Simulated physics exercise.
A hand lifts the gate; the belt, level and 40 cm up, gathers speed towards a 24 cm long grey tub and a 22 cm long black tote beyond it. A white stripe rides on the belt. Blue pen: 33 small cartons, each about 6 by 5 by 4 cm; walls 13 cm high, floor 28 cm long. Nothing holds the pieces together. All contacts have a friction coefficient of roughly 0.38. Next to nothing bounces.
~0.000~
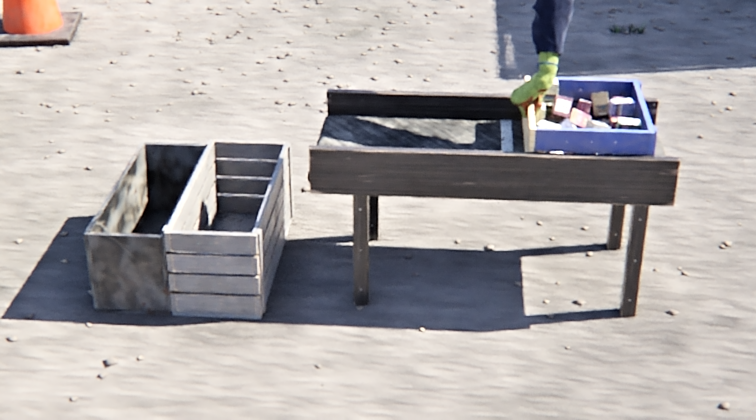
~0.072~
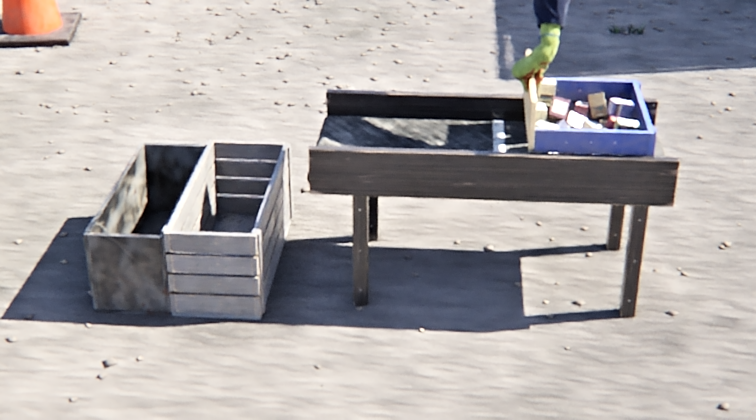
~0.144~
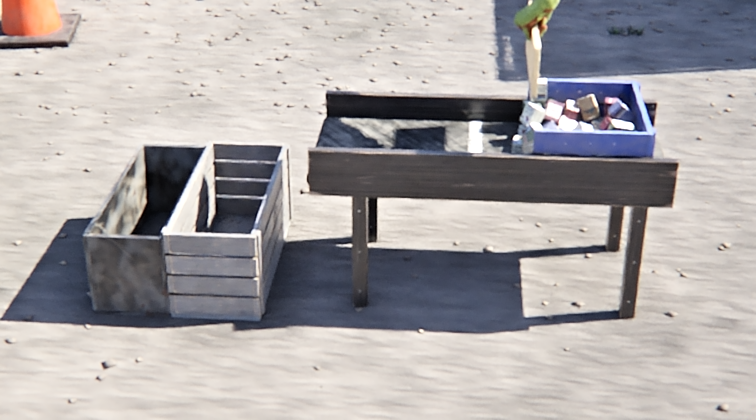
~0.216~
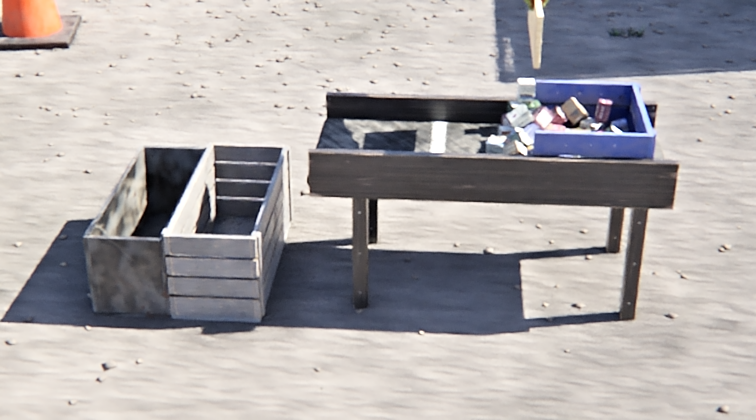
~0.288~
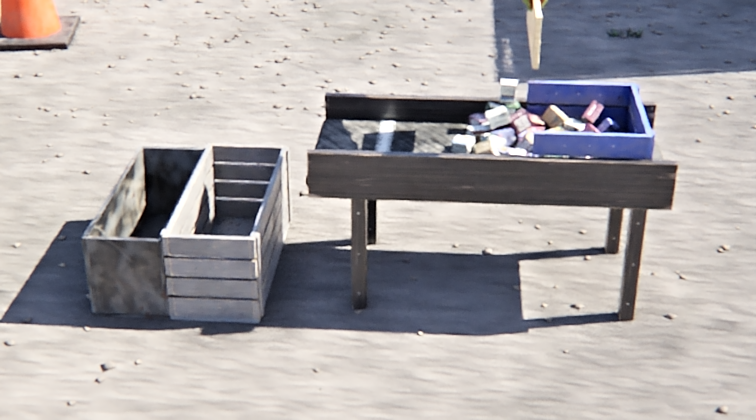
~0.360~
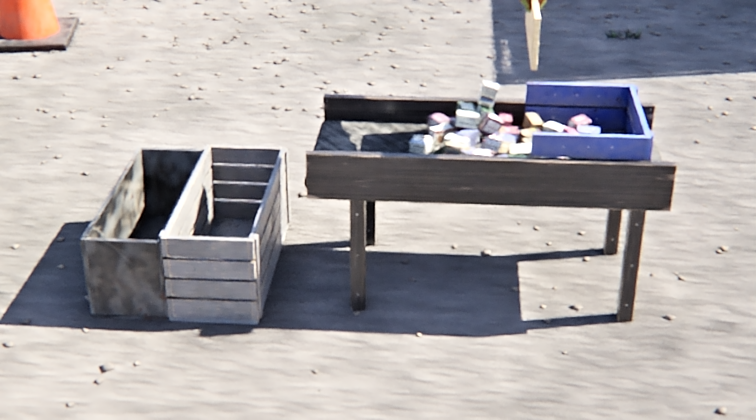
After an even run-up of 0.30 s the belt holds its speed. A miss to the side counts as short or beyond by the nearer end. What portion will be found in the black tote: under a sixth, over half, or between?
In the end upwards of half of them are in the black tote.
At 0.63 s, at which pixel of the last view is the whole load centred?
At about (325, 137).
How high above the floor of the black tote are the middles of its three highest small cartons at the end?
Some 14 cm.
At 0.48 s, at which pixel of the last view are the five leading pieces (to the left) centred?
Around (362, 134).
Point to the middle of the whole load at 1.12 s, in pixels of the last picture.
At about (138, 243).
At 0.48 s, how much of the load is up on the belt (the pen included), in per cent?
Roughly 100 per cent.
After 0.48 s, 3 still in the blue pen and 30 on the belt.
After 0.63 s, 19 on the belt and 14 in the air.
After 0.85 s, 16 in the black tote and 17 in the air.
Outcome (at 1.12 s), 1 in the grey tub and 32 in the black tote. Asked share, 32 of 33, 97 per cent.
